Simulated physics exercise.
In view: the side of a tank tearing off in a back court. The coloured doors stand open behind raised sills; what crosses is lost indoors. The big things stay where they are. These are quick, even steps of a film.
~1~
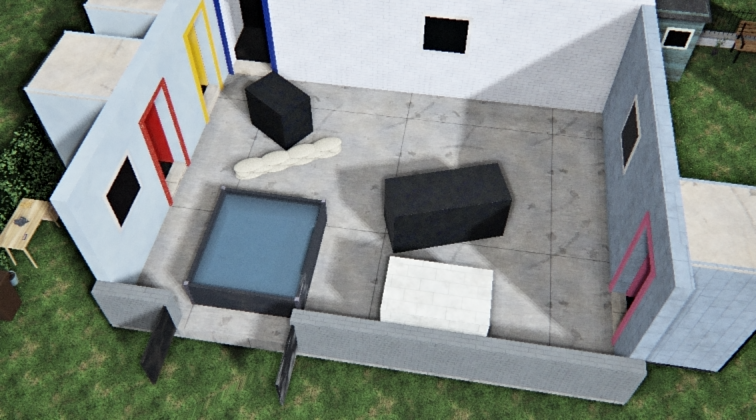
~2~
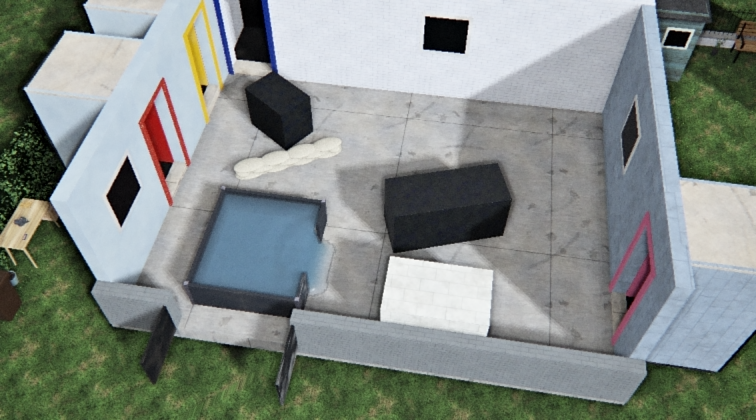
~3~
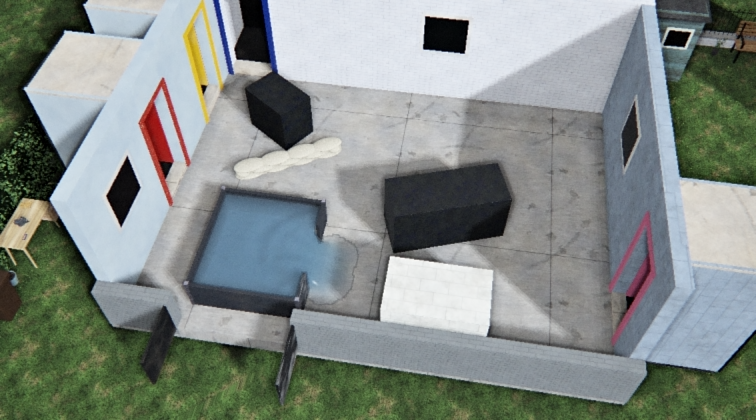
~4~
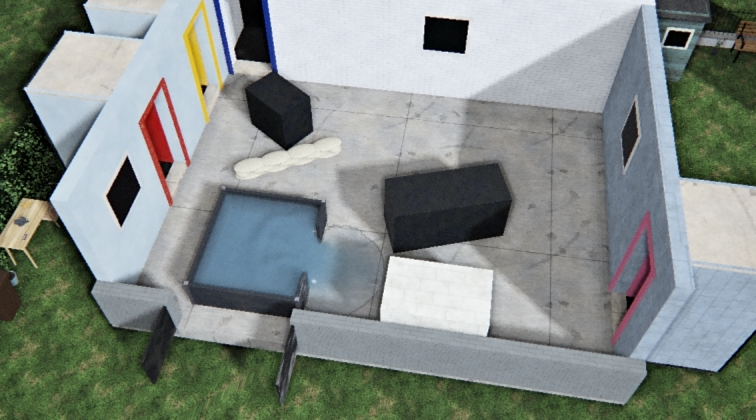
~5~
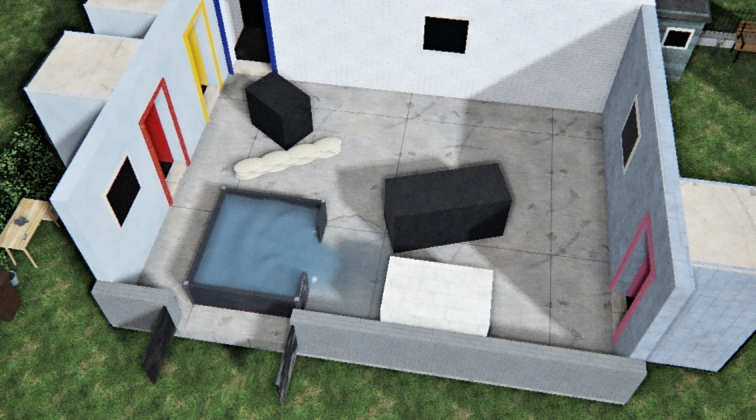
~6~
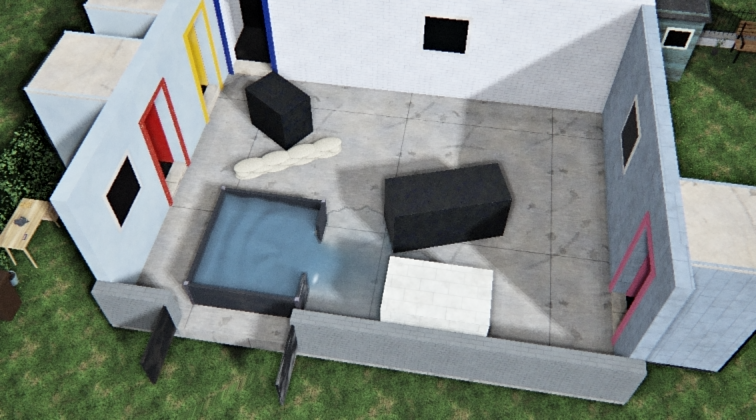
Water sits still in a dark-edged tank in a walled court, then pours through a gap torn in its right side. It spreads rightward over the grey paving toward the black and white blocks, thinning to a faint sheet while ripples swirl inside the tank.
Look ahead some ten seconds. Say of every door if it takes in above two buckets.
The yellow door admits no more than that; the red door admits no more than that; the pink door lets in a lot; the blue door admits no more than that.
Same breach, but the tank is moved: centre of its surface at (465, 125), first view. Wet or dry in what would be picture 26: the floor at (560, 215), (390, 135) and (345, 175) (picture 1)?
In turn: Wet, not flooded, free of water.
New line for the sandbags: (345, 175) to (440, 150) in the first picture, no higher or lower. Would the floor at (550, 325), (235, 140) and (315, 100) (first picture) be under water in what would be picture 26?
In that order: Under water, no water, clear.
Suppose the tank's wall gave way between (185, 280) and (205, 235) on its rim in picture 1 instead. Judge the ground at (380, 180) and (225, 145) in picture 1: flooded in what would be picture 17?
As listed: No water, covered.
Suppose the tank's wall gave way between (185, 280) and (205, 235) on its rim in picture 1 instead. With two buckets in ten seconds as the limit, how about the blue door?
The blue one lets less in.
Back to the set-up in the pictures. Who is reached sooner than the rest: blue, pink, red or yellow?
It is the pink-painted one.
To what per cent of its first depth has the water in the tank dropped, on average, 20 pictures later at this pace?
Near 48 in a hundred.
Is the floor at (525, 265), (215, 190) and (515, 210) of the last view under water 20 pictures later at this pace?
As listed: Covered, free of water, clear.
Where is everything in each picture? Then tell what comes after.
In the first frame, still water in the water tank at (259, 244).
In the second frame, water pours out at (311, 262) and has run to (325, 244).
In the third frame, water pours out at (311, 263) and has run to (345, 290).
In the fourth frame, the front is at (380, 271), out from the gap at (311, 263).
In the fifth frame, the front is at a hidden place, out from the gap at (311, 262).
In the sixth frame, the front is at a hidden place, out from the gap at (311, 262).
A moment on, water covers 15 % of the floor; the yellow door not reached, the red door not reached, the pink door not reached, the blue door not reached.
Next, water covers 25 % of the floor; the yellow door not reached, the red door not reached, the pink door wet at the sill, nothing in, the blue door not reached.
Then, water covers 40 % of the floor; the yellow door not reached, the red door not reached, the pink door over two buckets in, the blue door not reached.
Later, water covers 60 % of the floor; the yellow door not reached, the red door not reached, the pink door over two buckets in, the blue door not reached.
In the end, water covers 85 % of the floor; the yellow door wet at the sill, nothing in, the red door wet at the sill, nothing in, the pink door far over two buckets in, the blue door wet at the sill, nothing in.
